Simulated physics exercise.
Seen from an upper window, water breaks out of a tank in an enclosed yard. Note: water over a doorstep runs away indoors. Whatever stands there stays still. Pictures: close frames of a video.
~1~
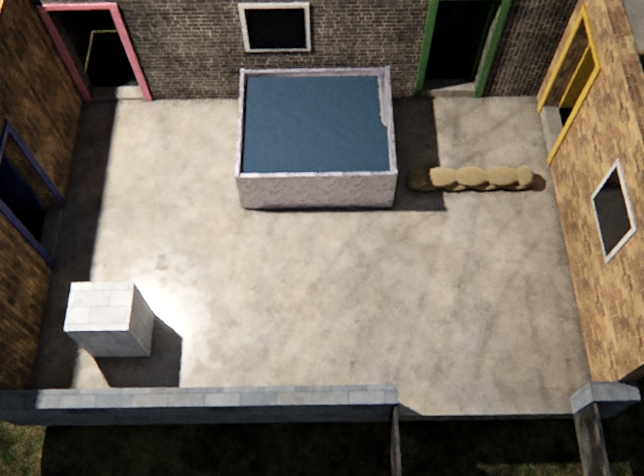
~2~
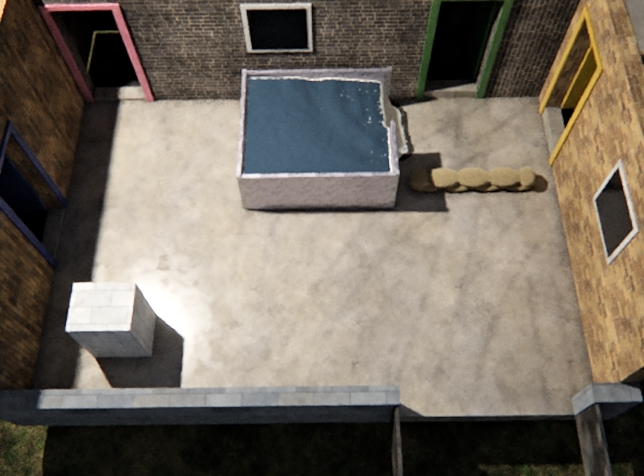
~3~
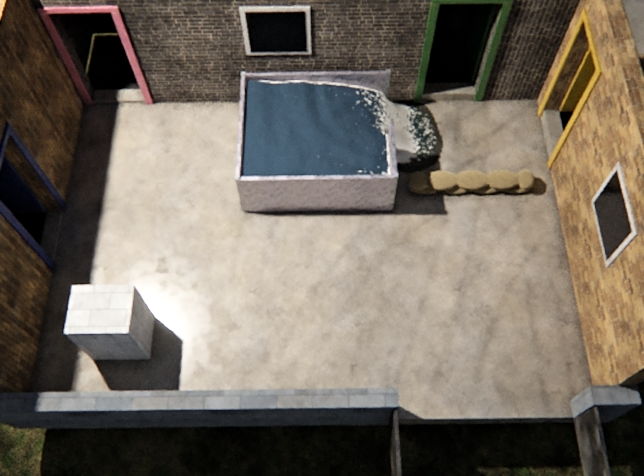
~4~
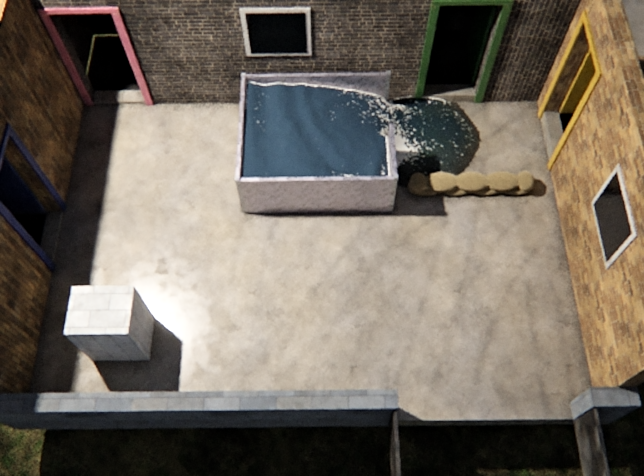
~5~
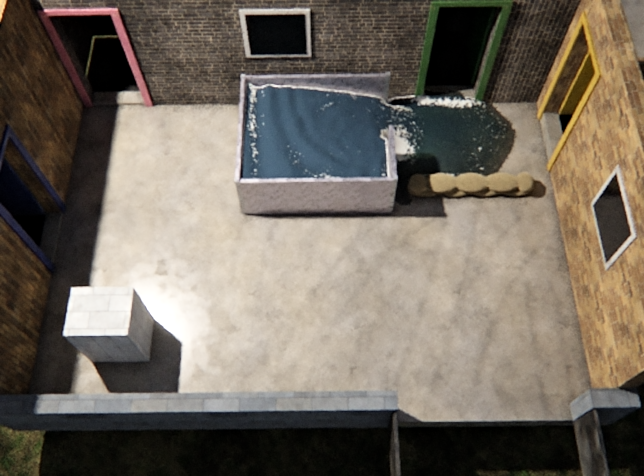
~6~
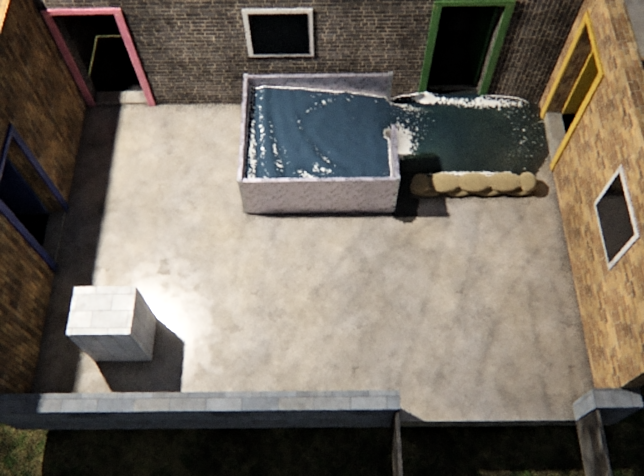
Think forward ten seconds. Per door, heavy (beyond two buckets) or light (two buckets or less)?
In order: The blue door swallows an okay amount of water; the pink door swallows an okay amount of water; the yellow door swallows too much water; the green door swallows too much water.
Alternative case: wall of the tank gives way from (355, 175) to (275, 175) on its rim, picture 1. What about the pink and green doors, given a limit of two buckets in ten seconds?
Result - pink: Above the limit; green: Below the limit.
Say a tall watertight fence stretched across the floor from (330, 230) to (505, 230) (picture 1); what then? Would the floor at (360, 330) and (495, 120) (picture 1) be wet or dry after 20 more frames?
Taking the points in order, the first is high and dry and the second is inundated.
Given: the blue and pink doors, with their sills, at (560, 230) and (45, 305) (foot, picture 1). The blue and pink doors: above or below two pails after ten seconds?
Note: Blue beats the limit, pink does not reach the limit.
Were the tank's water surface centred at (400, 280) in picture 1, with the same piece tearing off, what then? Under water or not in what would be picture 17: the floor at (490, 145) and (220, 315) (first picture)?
Hit, spared.
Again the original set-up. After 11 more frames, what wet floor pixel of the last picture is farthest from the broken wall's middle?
About at (581, 363).
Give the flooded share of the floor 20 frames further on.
Estimated share: Around 35 %.
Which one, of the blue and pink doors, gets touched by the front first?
I'd say it's the one in pink.
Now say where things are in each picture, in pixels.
In the first frame, the open tank at (316, 123) is whole and still.
In the second frame, the front is at (402, 157), out from the gap at (386, 120).
In the third frame, water pours out at (385, 124) and has run to (433, 156).
In the fourth frame, the front is at (473, 148), out from the gap at (385, 126).
In the fifth frame, water pours out at (384, 127) and has run to (505, 125).
In the sixth frame, the front is at (542, 116), out from the gap at (387, 126).
A moment on, water covers 15 % of the floor; the blue door not reached, the pink door not reached, the yellow door over two buckets in, the green door over two buckets in.
Next, water covers 20 % of the floor; the blue door not reached, the pink door not reached, the yellow door far over two buckets in, the green door over two buckets in.
Then, water covers 35 % of the floor; the blue door not reached, the pink door not reached, the yellow door far over two buckets in, the green door over two buckets in.
Later, water covers 45 % of the floor; the blue door not reached, the pink door wet at the sill, nothing in, the yellow door far over two buckets in, the green door far over two buckets in.
In the end, water covers 50 % of the floor; the blue door not reached, the pink door wet at the sill, nothing in, the yellow door far over two buckets in, the green door far over two buckets in.
